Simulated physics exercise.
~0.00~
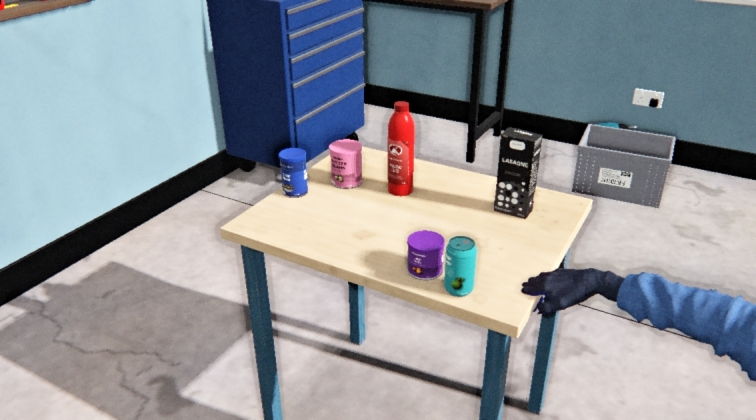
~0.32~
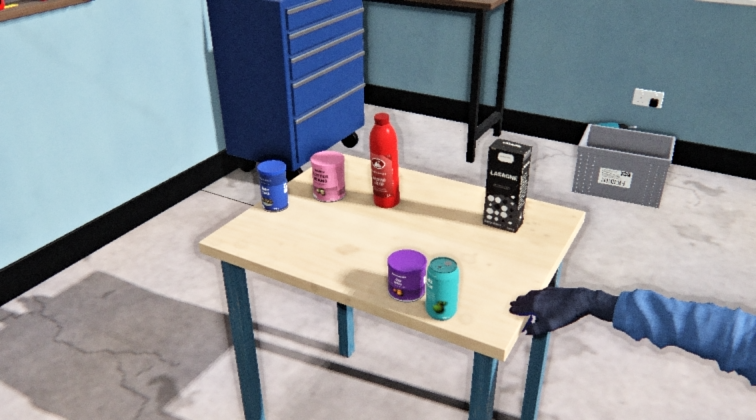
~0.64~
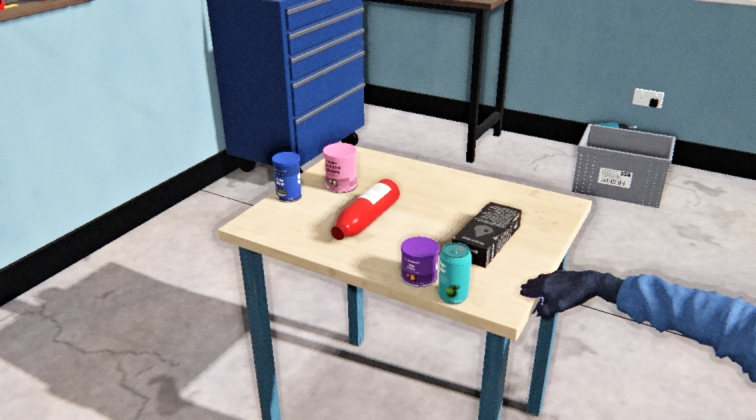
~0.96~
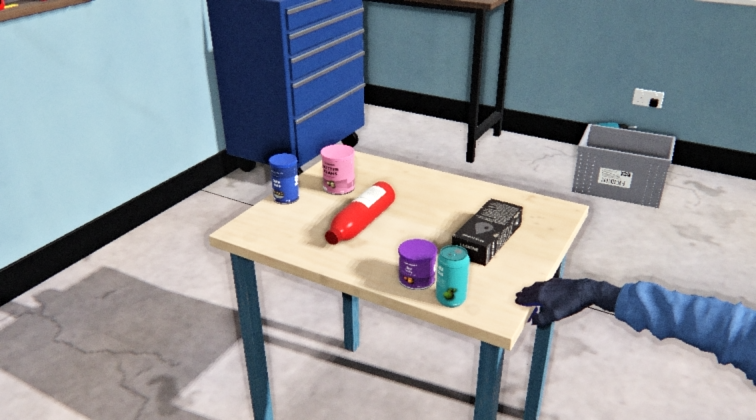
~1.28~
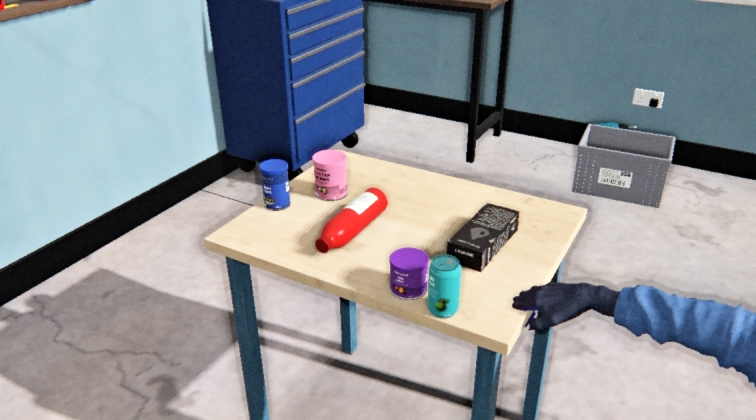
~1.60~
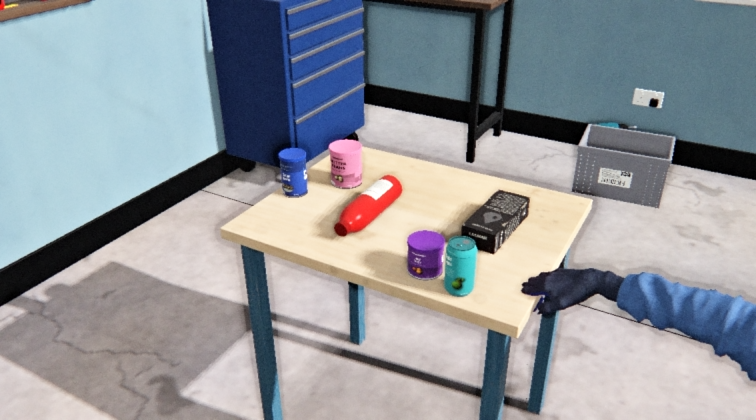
We see a wooden-topped table holding six containers shift back and forth while a gloved hand stays by its corner. The red bottle and black carton topple onto their sides and remain lying on the tabletop, while the turquoise can and the purple, blue and pink tins stay upright.
